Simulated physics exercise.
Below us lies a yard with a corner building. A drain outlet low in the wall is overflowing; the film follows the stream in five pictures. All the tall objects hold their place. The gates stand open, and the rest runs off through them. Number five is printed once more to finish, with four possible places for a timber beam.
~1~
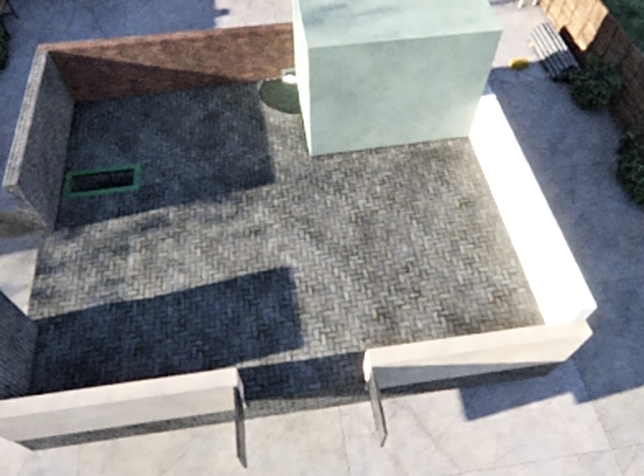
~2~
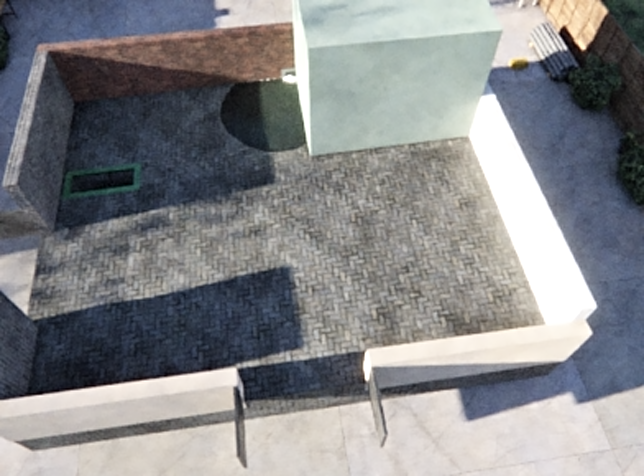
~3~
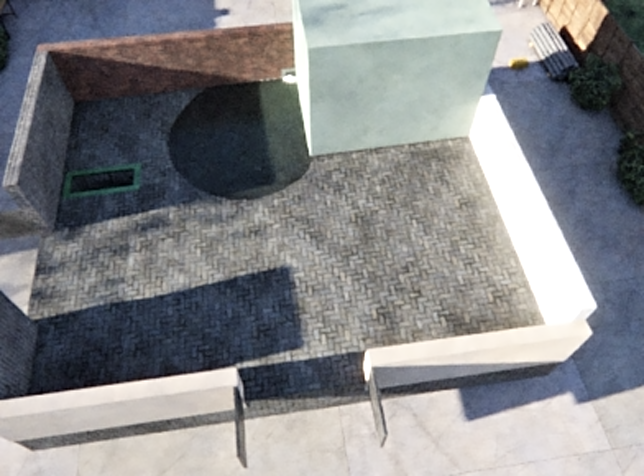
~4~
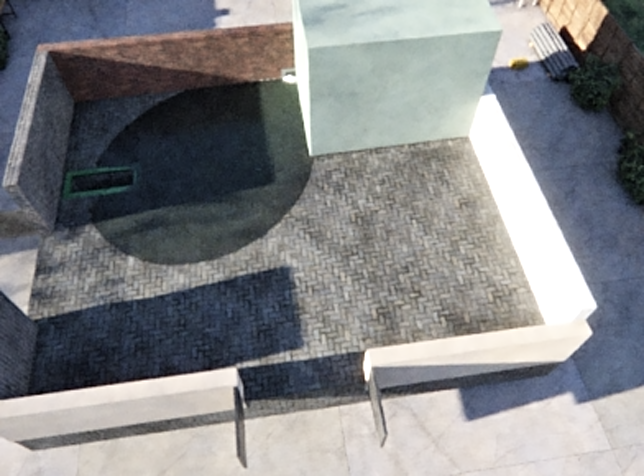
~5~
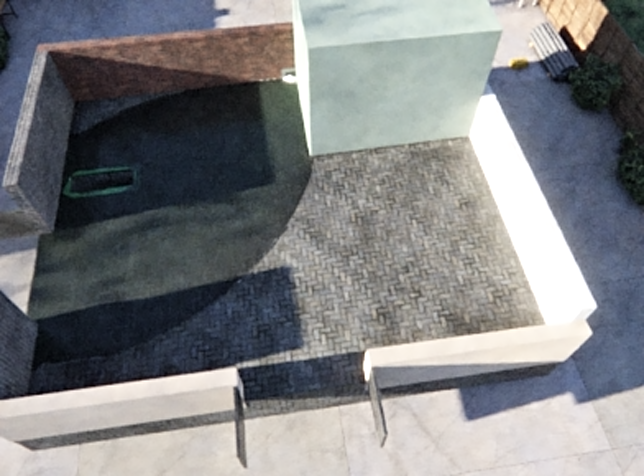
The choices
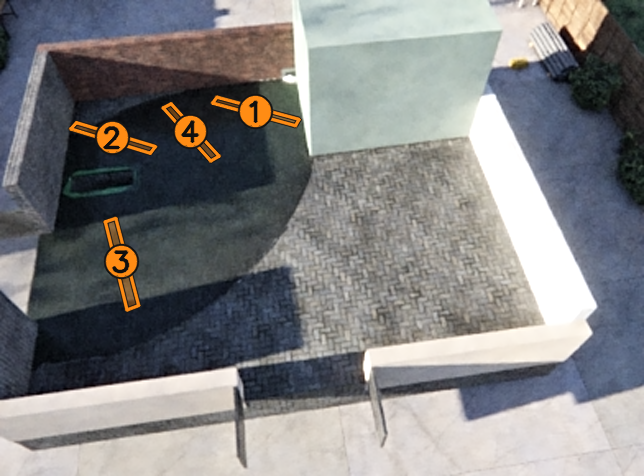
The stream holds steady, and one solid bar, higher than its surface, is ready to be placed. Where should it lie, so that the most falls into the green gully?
It is 1.
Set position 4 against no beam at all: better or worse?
Worse.
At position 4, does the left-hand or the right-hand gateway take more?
The left one.
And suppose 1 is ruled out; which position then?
3.
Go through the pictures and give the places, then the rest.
The first picture shows outfall at (292, 73); green gully at (103, 181); open gate at (46, 276); open gate at (304, 377); 2 % of the ground under water, visible out to (282, 106); green gully still dry.
In the second picture, 7 % of the ground under water, visible out to (276, 148); green gully still dry.
In the third picture, 16 % of the ground under water, visible out to (239, 196); green gully still dry.
In the fourth picture, 30 % of the ground under water, visible out to (130, 250); green gully taking water.
In the fifth picture, 45 % of the ground under water, visible out to (39, 347); green gully taking water.
In orange, 1 from (214, 100) to (297, 122); 2 from (73, 125) to (152, 149); 3 from (110, 220) to (132, 307); 4 from (167, 105) to (214, 158).
With 1, about 60 % of the stream goes into the green gully, about 38 % out by the gates.
With 2, about 19 % of the stream goes into the green gully, about 76 % out by the gates.
With 3, about 39 % of the stream goes into the green gully, about 61 % out by the gates.
With 4, about 18 % of the stream goes into the green gully, about 81 % out by the gates.
